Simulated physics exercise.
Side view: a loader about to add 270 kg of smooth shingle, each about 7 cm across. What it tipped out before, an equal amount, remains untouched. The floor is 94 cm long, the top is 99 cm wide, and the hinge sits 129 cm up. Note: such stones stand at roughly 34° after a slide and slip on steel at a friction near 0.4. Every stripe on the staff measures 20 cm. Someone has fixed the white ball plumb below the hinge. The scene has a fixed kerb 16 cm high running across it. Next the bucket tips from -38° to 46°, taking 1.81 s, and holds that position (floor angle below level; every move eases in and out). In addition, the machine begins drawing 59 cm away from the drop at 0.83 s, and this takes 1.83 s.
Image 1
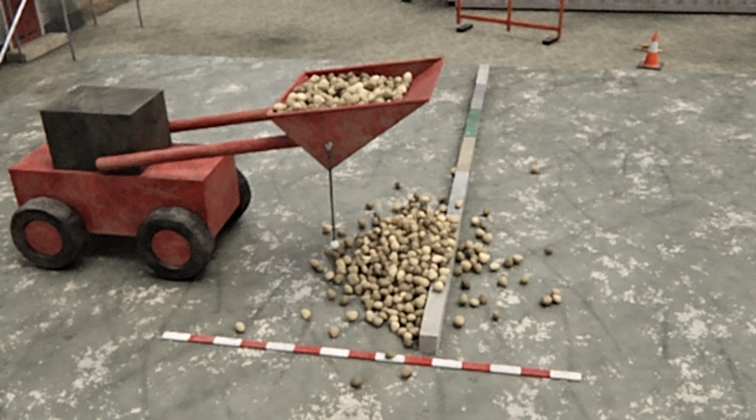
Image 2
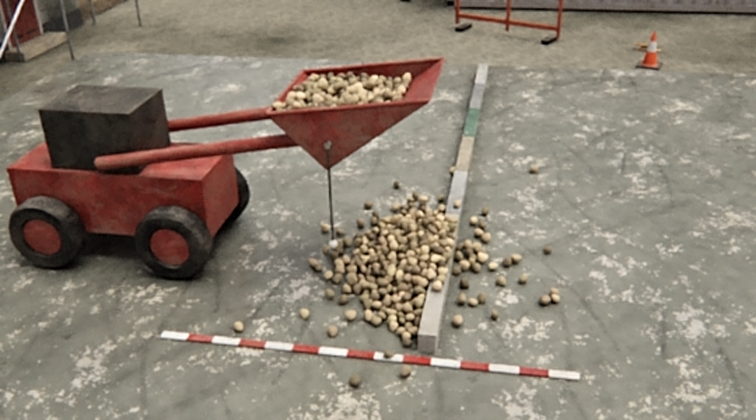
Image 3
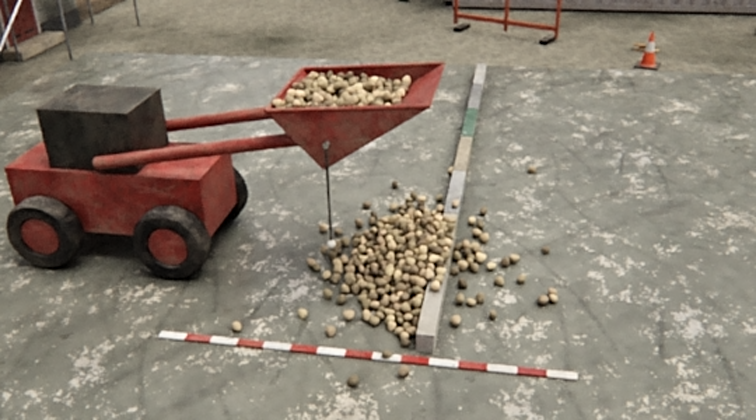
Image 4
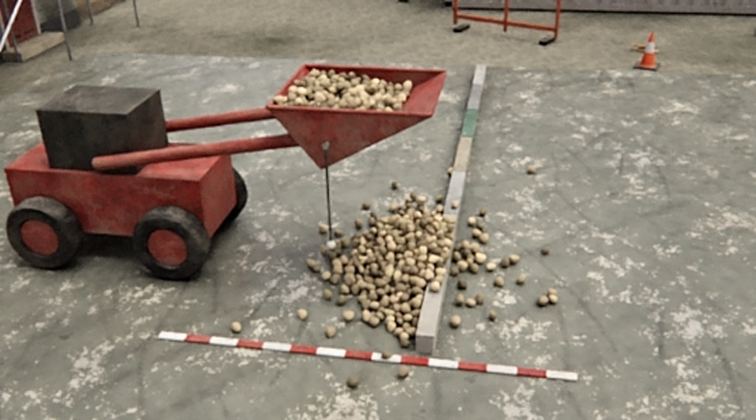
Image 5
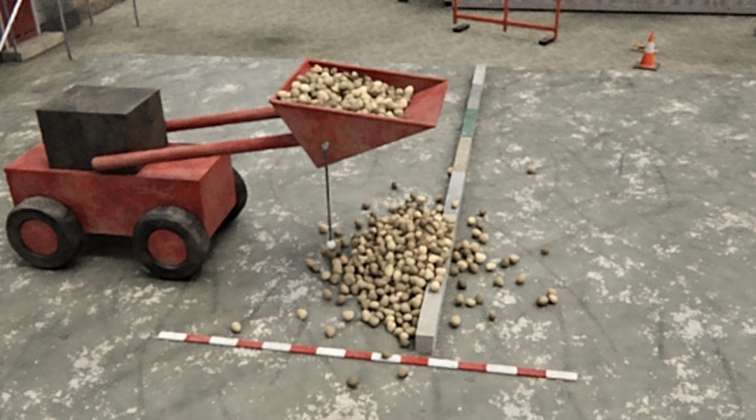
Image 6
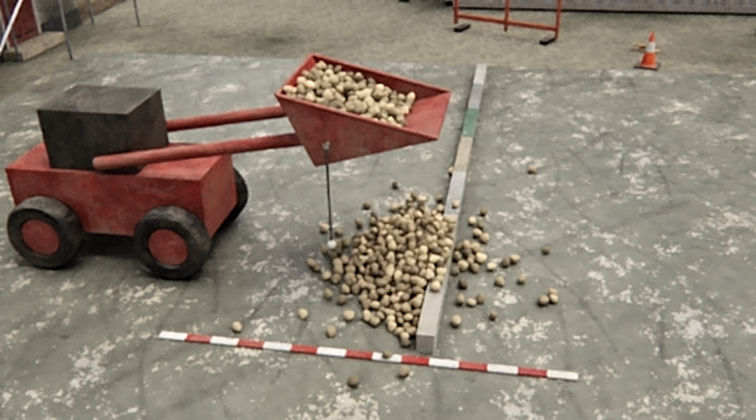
At the start, a red loader on the left holds a bucket of pale, rounded stones above a loose heap spread around a low kerb. The bucket then gradually tilts toward the right, its front lip lowering, while the stones stay inside and the heap below remains unchanged.
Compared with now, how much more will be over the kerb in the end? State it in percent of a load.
Close to 21 parts in a hundred.
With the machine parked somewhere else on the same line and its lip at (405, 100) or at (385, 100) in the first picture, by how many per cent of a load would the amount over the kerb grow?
Near 0 in a hundred, then near 0 in a hundred.
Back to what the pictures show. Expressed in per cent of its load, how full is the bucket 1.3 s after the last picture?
Estimate: 10 % remaining inside, roughly.
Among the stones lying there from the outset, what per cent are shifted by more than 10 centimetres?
20 per cent.
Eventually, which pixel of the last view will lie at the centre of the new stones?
They settle centred around (399, 249).
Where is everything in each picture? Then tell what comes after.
In the first frame, the bucket is at -38°, its lip at (429, 100); the top of the load is at (349, 86). The earlier load is highest near (433, 244), 25 cm above ground level, 93 % on this side of the kerb, 7 % over the kerb.
In the second frame, the bucket is at -37°, its lip at (429, 101); the top of the load is at (348, 85).
In the third frame, the bucket is at -34°, its lip at (429, 106); the top of the load is at (345, 83).
In the fourth frame, lip at (432, 115), floor tilted -29°, highest stones at (326, 84).
In the fifth frame, the bucket is at -23°, its lip at (435, 126); the top of the load is at (318, 82).
In the sixth frame, lip at (438, 139), floor tilted -16°, highest stones at (318, 76).
Then, 0.8 s after the last picture the floor is at 33°; in per cent of one load, 91 in the bucket, 102 on this side of the kerb, 7 over the kerb; the foremost stones are at (534, 260).
Then, 1.3 s after the last picture the floor is at 46°; in per cent of one load, 8 in the bucket, 172 on this side of the kerb, 21 over the kerb; the foremost stones are at (538, 262).
Then, 2.5 s after the last picture the floor is at 46°; in per cent of one load, 0 in the bucket, 173 on this side of the kerb, 28 over the kerb; the foremost stones are at (570, 265).
Then, 5.1 s after the last picture the floor is at 46°; in per cent of one load, 0 in the bucket, 173 on this side of the kerb, 28 over the kerb; the foremost stones are at (570, 265). Net gain over the kerb, 21.
